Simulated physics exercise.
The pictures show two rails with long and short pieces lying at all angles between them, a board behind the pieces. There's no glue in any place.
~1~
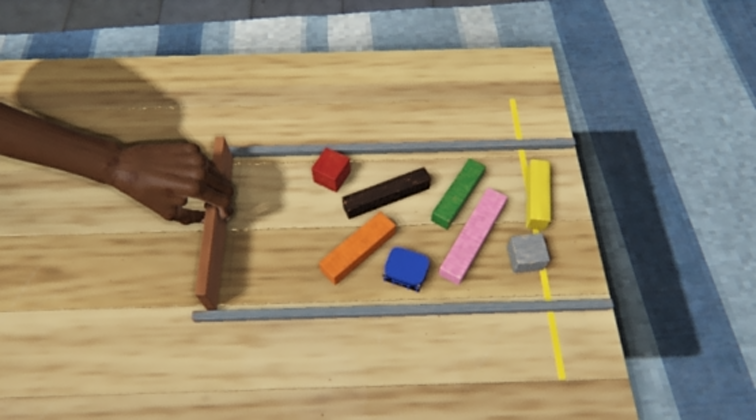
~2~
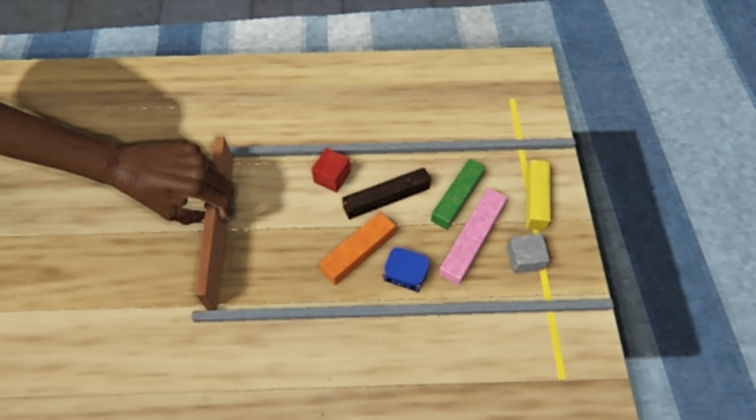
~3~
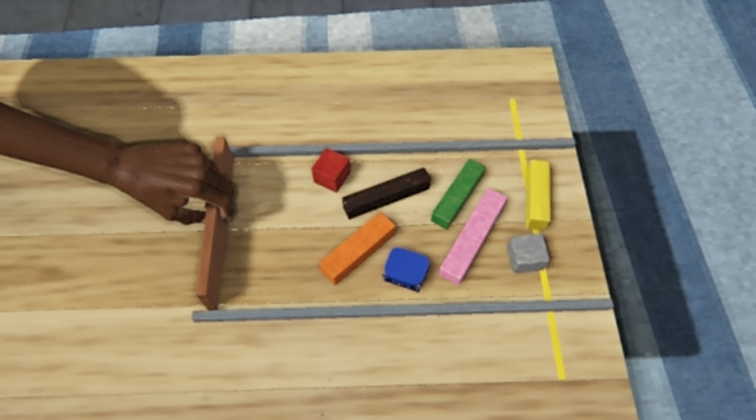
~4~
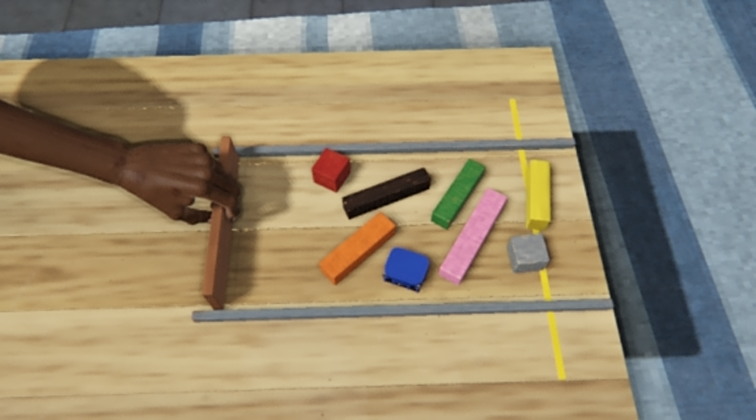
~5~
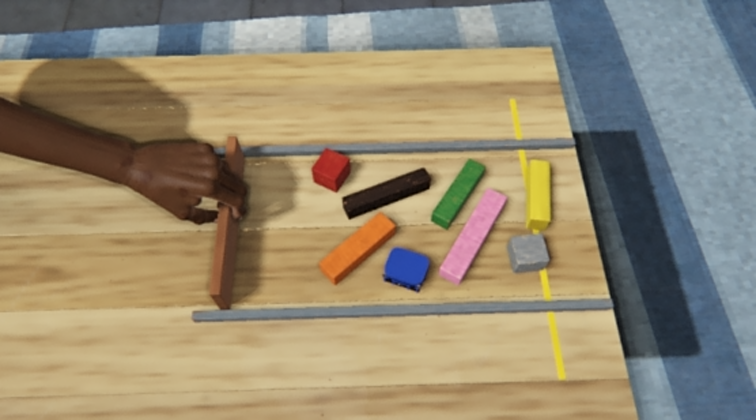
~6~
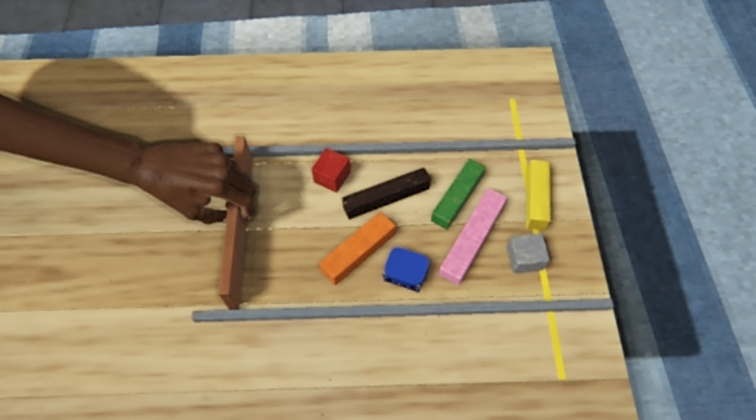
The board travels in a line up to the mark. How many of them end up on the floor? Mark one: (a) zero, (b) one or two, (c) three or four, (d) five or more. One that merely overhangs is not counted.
(c) three or four.
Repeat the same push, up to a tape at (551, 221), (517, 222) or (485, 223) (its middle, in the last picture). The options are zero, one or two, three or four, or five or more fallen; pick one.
Taking the three tapes one at a time, the answers are three to four, then just one or two, then zero.
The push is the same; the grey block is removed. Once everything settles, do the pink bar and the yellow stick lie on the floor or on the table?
The pink bar would go down, and the yellow stick would go down.
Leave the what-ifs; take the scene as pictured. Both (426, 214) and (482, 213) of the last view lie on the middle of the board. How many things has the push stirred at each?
Moved so far: 7, later 8.
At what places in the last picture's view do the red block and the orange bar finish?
Listed as asked: First (540, 158), and then (562, 234).
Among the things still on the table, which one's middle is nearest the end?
The one in question is the green bar.
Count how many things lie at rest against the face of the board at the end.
The number is 3.
Soon after, none off yet; yellow stick at rest near (538, 195); grey block at rest near (528, 254); pink bar at rest near (474, 235).
In the end, the number that fall off is three or four; gone, pink bar, grey block and yellow stick.
